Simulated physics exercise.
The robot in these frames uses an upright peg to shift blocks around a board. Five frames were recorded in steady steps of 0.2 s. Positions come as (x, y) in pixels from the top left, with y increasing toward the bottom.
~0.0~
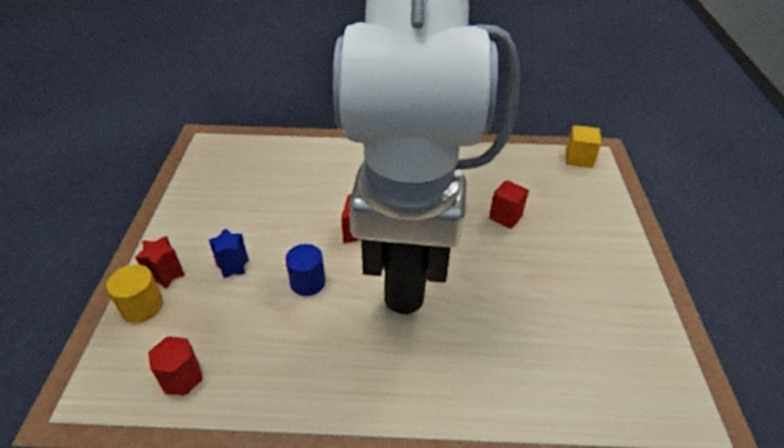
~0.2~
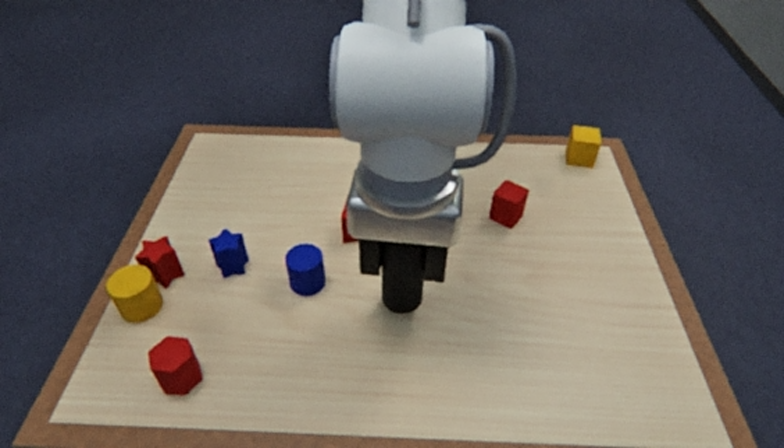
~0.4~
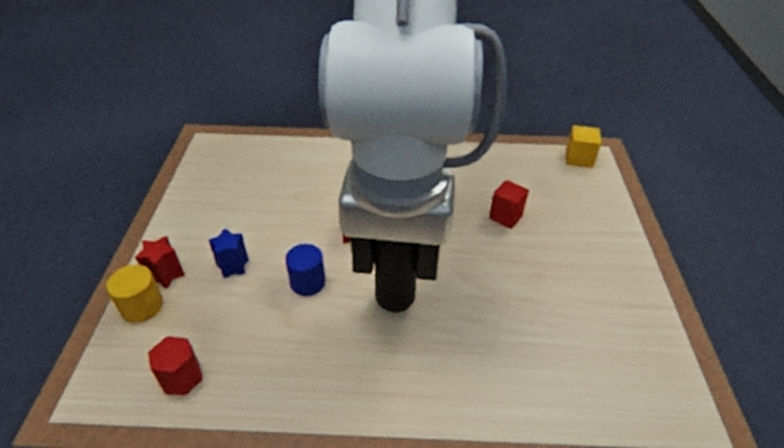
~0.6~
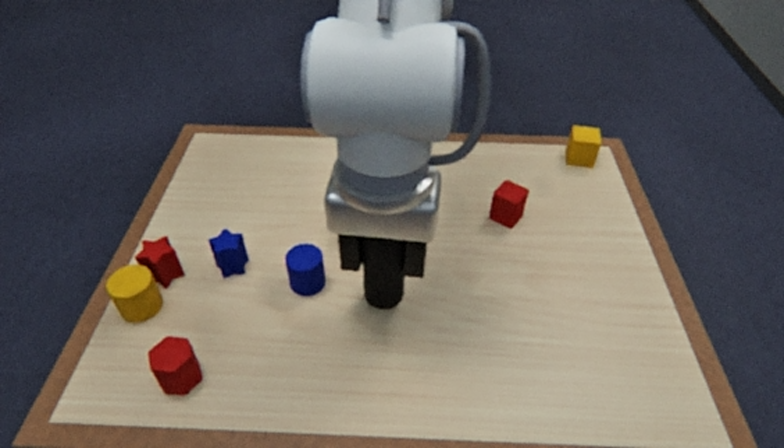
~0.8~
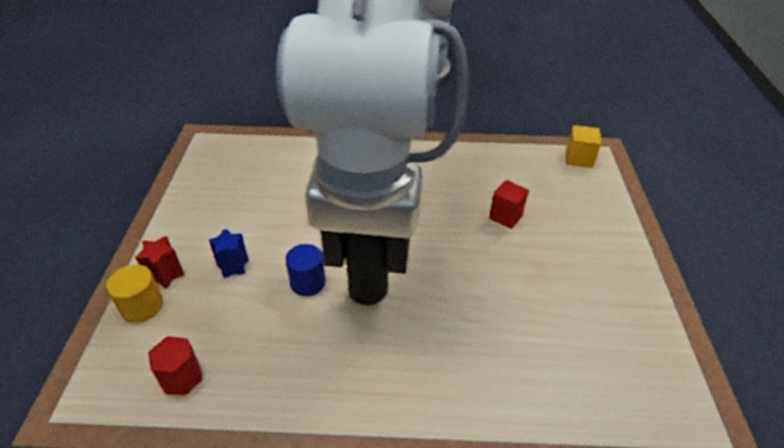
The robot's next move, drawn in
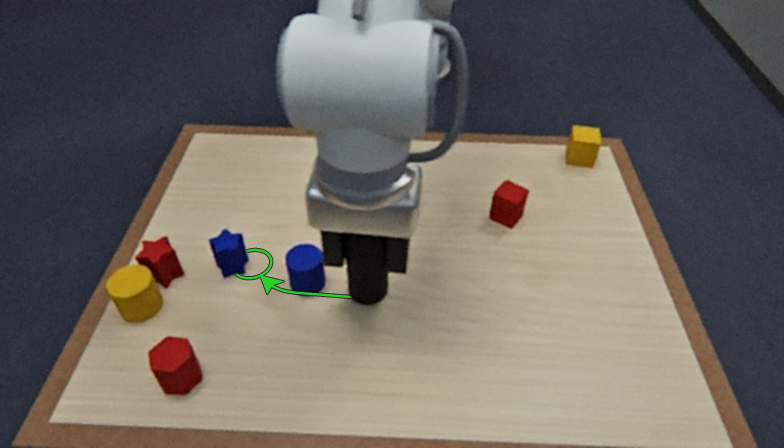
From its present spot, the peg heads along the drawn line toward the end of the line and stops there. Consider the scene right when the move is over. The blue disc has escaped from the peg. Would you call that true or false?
False
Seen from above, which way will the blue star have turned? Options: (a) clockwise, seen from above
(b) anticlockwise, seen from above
My pick is b.
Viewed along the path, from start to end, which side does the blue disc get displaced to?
The right-hand side.
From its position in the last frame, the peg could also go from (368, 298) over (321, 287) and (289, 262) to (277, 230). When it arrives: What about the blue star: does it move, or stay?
The blue star is moved.
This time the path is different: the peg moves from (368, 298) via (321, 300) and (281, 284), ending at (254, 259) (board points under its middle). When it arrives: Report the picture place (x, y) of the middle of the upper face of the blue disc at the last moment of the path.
Its top middle will sit at (258, 207).
The drawn path runs from (368, 298) via (322, 295) and (278, 289), ending at (252, 264).
The first path, step by step. One third of the way, peg (321, 286); blue disc (289, 252).
Two thirds of the way, peg (275, 280); blue disc (259, 237).
At the end, peg (250, 255); red star not moved; blue star (214, 234), turned 65° anticlockwise; blue disc (248, 212).
